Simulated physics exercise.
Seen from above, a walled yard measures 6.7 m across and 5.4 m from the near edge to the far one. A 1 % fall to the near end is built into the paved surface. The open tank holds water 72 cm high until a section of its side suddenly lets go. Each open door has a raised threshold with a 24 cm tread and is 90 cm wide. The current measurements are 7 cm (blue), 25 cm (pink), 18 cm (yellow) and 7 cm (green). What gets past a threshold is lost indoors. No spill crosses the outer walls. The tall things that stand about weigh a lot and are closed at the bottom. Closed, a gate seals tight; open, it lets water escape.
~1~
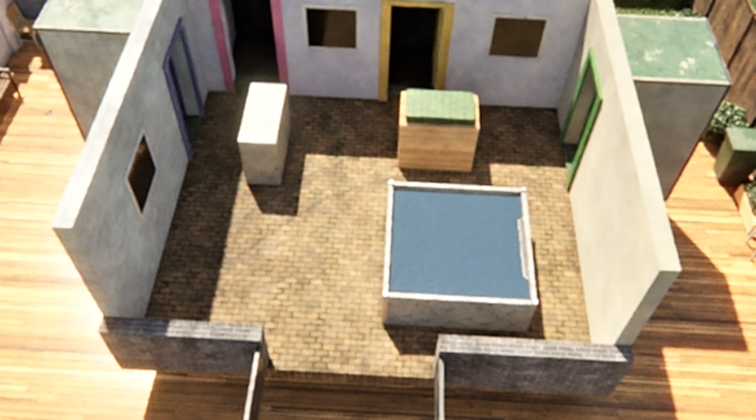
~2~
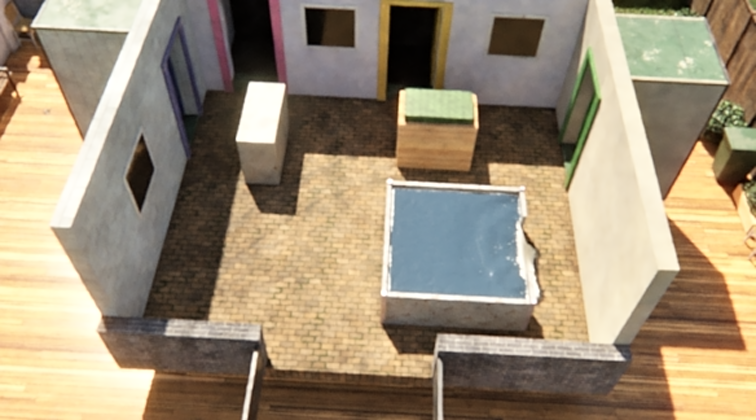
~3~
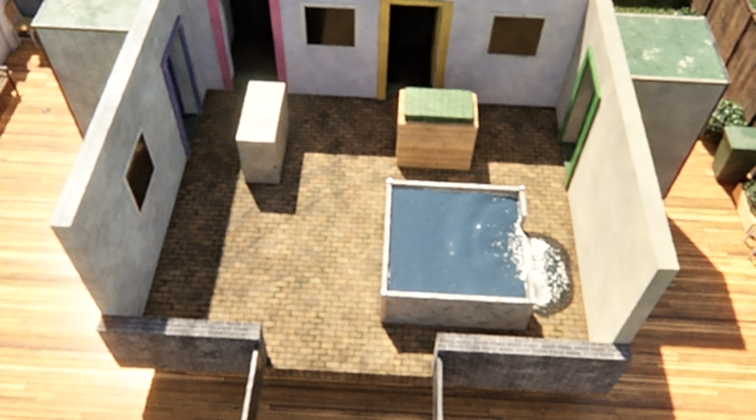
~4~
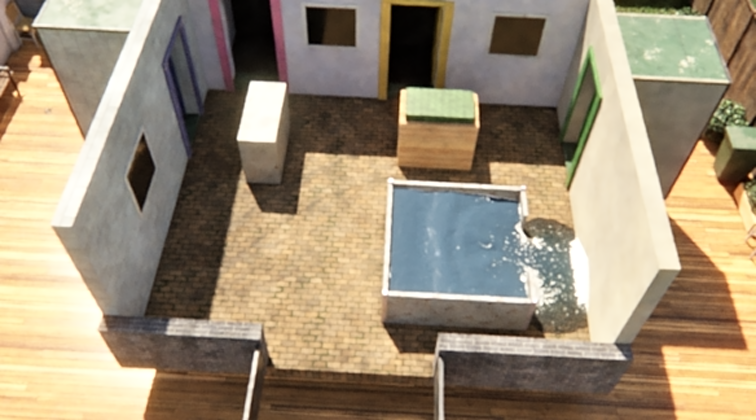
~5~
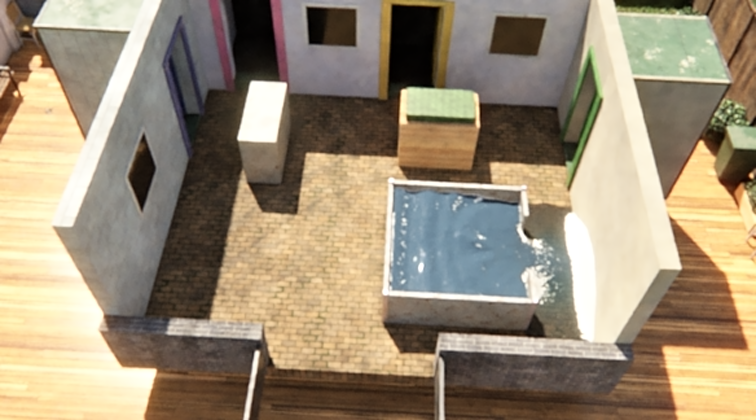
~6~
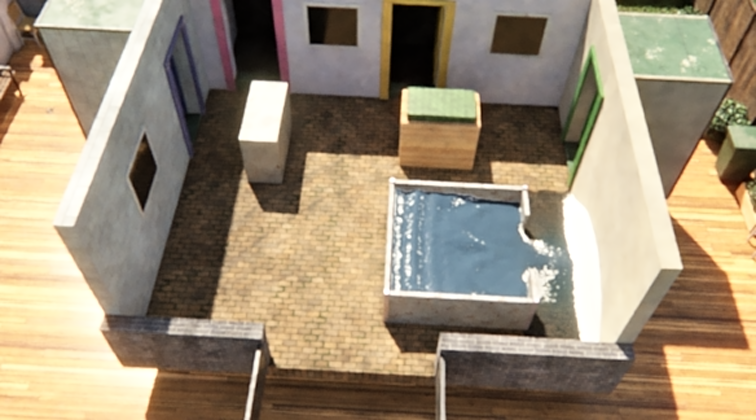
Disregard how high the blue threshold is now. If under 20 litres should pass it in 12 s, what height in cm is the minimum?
The minimum is around 7 cm.
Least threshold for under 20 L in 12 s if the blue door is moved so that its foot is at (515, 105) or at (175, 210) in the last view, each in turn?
First place around 20 cm, second around 6.5 cm.
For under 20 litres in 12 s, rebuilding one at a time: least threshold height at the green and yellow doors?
You'd want some 8.0 cm at green and some 4.5 cm at yellow.
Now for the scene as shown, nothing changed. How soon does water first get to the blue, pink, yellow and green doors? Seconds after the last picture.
The blue door gets it at 4.0 s, the pink door at 3.2 s, the yellow door at 1.6 s and the green door at 0.3 s.
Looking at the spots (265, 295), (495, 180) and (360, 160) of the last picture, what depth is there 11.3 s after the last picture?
That's 4, 6 and 4 cm, in the order given.
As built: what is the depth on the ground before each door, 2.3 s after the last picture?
Lab note, cm: Blue 0; pink 0; yellow 8; green 7.
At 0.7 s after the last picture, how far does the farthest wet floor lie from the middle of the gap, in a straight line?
The front sits around 3.6 m out.
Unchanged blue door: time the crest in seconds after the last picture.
Around 8.0 seconds.
Then, 0.7 s after the last picture water covers 20 % of the floor, deepest (60 cm) near (595, 369); it has not reached the blue door.
Then, 2.3 s after the last picture water covers 50 % of the floor, deepest (36 cm) near (595, 369); it has not reached the blue door.
Then, 11.3 s after the last picture water covers 95 % of the floor, deepest (11 cm) near (595, 369); 6 cm at the blue door, 19 litres in over its 7 cm threshold.
At the blue door as built, the water peaked near 9 cm, 7.9 s after the last picture.
Run again over the same 12 s with other heights there, 31 litres in over 6 cm, 10 litres over 8 cm. The limit of 20 litres is kept from about 7 cm up.
